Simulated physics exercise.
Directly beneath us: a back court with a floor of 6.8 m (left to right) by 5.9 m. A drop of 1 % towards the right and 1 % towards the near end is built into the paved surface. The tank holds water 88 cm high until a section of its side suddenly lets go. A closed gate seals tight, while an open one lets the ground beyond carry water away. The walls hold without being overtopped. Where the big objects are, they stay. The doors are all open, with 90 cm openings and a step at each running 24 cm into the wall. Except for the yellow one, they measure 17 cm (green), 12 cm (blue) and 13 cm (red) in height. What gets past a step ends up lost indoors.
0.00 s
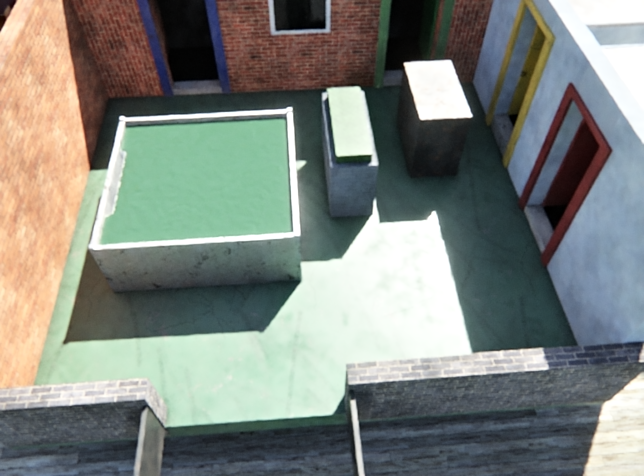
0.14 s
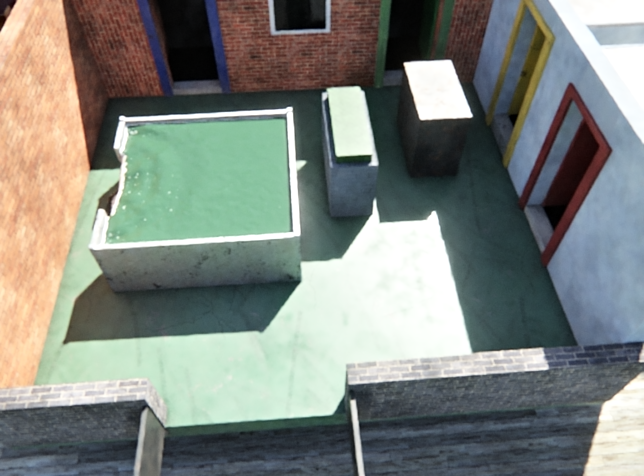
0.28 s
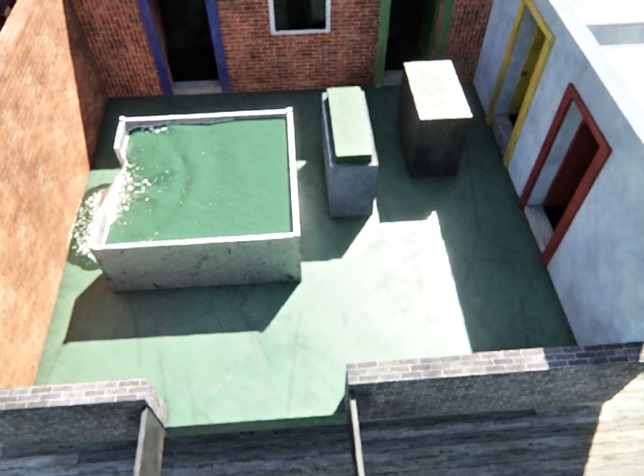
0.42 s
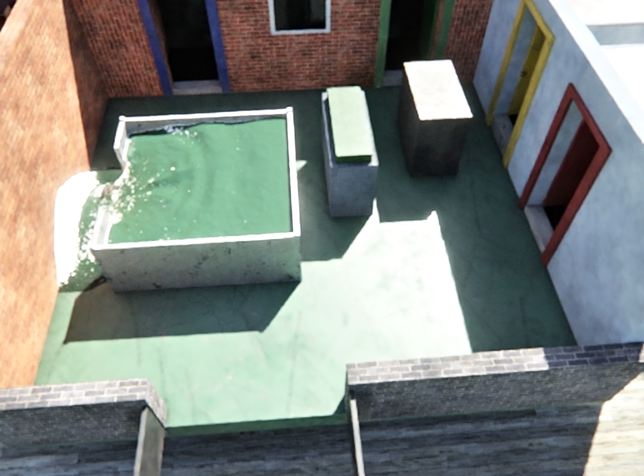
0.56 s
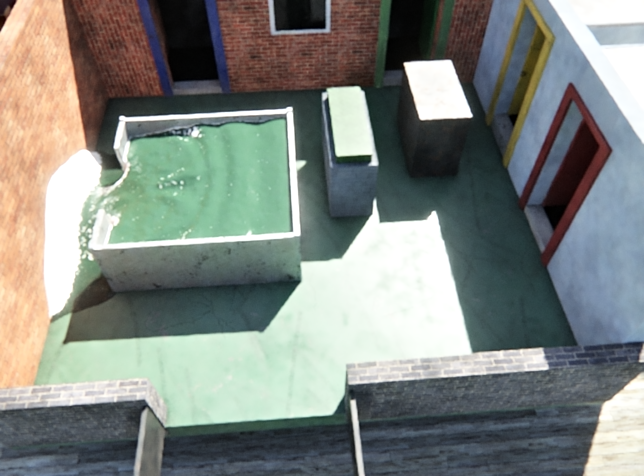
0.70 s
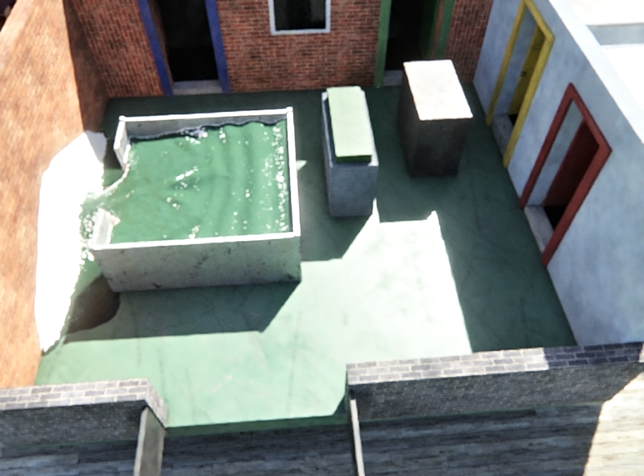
A walled back court with a green floor is seen from high above by a camera that stays still. A pale-rimmed tank of green water stands at left, two grey blocks right of it, with blue and green door surrounds behind and yellow and red ones at right. The tank's left side opens, and foaming water pours out, spreading along the orange wall towards the viewer while ripples cross the tank.
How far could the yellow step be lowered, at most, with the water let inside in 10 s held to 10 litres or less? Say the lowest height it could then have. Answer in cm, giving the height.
It could then stand at about 10 cm.
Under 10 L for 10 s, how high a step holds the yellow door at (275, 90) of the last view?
6.5 cm.
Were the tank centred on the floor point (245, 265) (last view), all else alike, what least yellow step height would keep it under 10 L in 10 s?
Roughly 14.5 centimetres.
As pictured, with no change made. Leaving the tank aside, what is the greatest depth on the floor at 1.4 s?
About 70 cm at most.
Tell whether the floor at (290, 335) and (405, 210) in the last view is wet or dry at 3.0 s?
Note: Point one reached; point two not yet reached.
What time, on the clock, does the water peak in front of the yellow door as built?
Near 10.0 seconds.
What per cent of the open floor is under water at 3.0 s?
Close to 60 per cent is wet.
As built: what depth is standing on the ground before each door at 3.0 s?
Depth (cm): Green 3 / blue 21 / yellow 0 / red 0.
After 1.4 s water covers 25 % of the floor, deepest (70 cm) near (89, 224); it has not reached the yellow door.
After 3.0 s water covers 60 % of the floor, deepest (40 cm) near (26, 416); it has not reached the yellow door.
After 10.0 s water covers 95 % of the floor, deepest (20 cm) near (534, 257); 13 cm at the yellow door, 0 litres in over its 26 cm step.
At the yellow door as built, the water arrived by 4.0 s and peaked near 13 cm at 10.0 s.
With a step of 8.5 cm, 17 litres would have come in within the 10 s; with 11.5 cm, 4 litres. So under 10 litres takes about 10 cm.
